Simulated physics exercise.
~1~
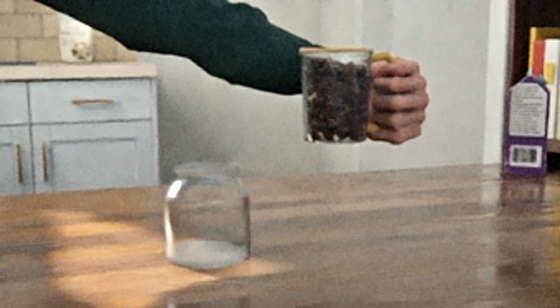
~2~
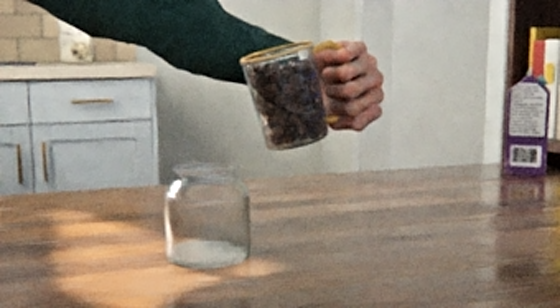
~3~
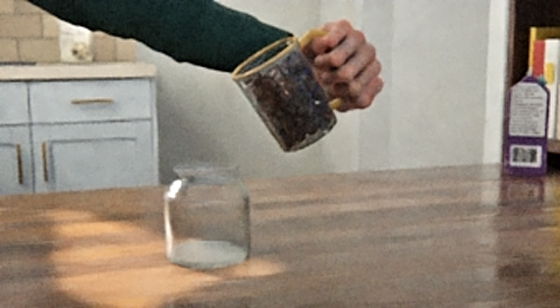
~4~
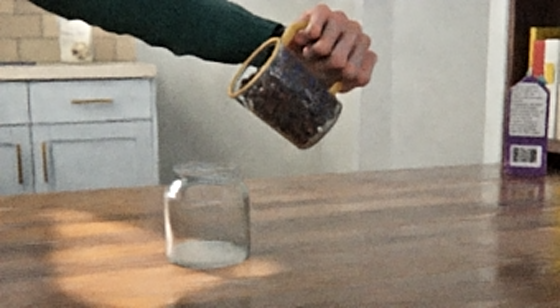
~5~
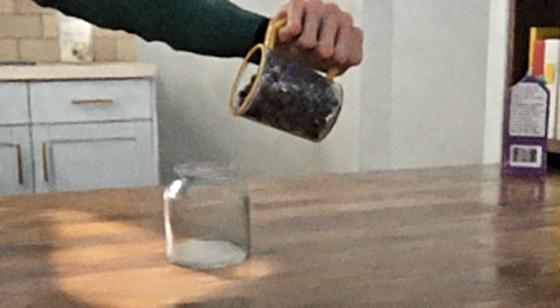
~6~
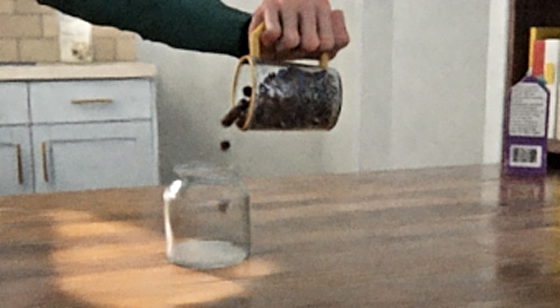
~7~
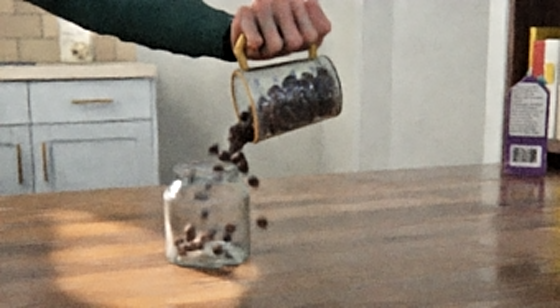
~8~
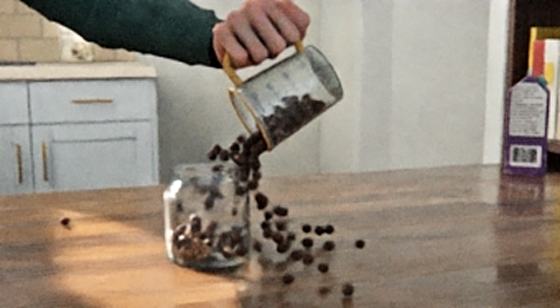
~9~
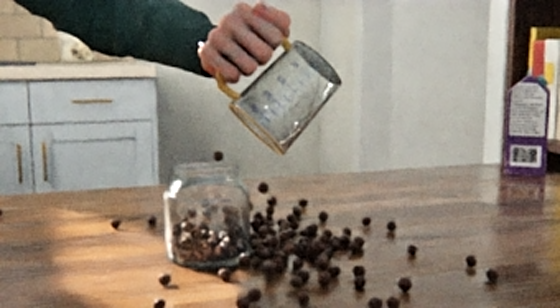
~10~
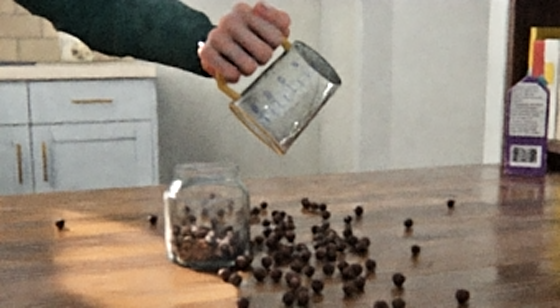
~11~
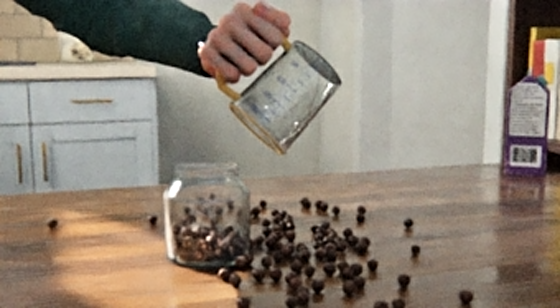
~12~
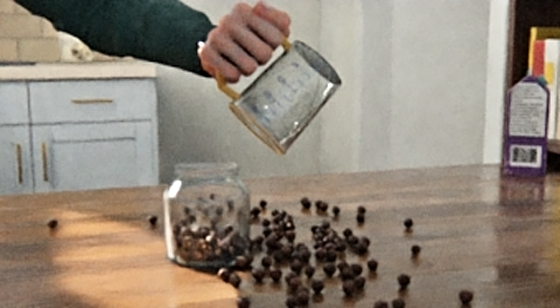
A hand tips dark balls from a glass cup; some fill the jar, most spill.
